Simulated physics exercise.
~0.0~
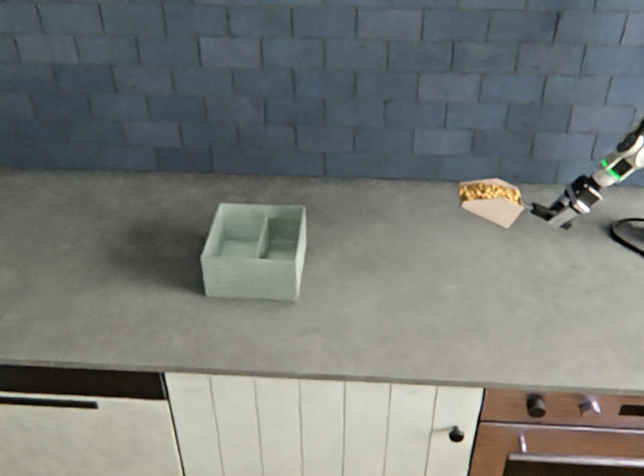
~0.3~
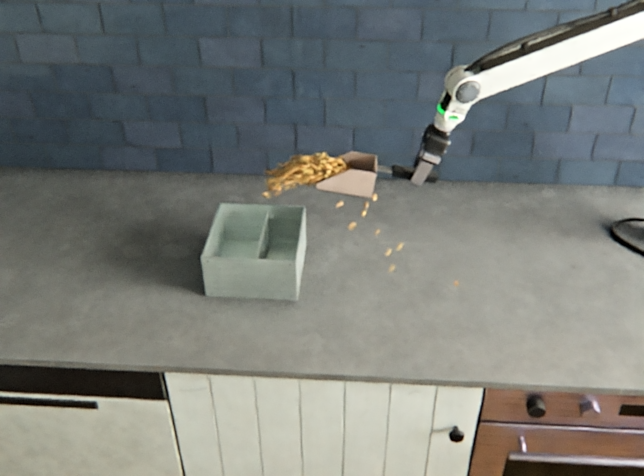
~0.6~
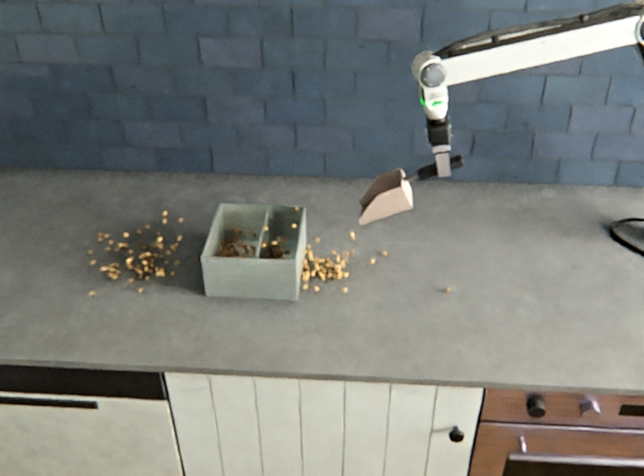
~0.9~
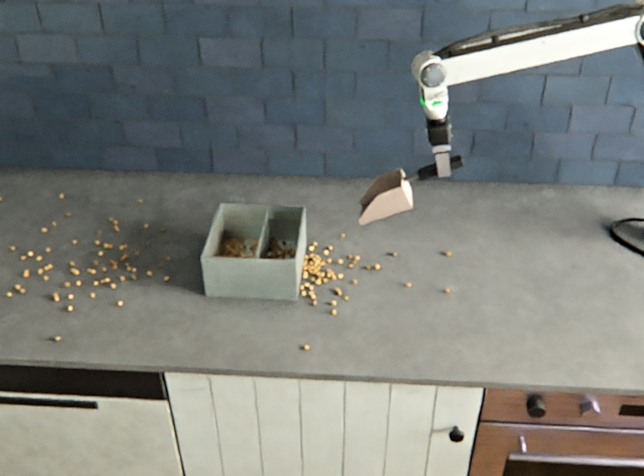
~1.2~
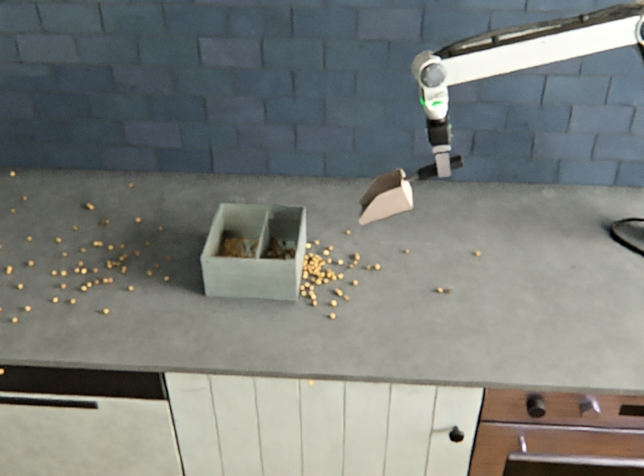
Robot arm swinging a scoop of chickpeas left and tipping it, filling a divided box partly while many scatter across the grey counter.
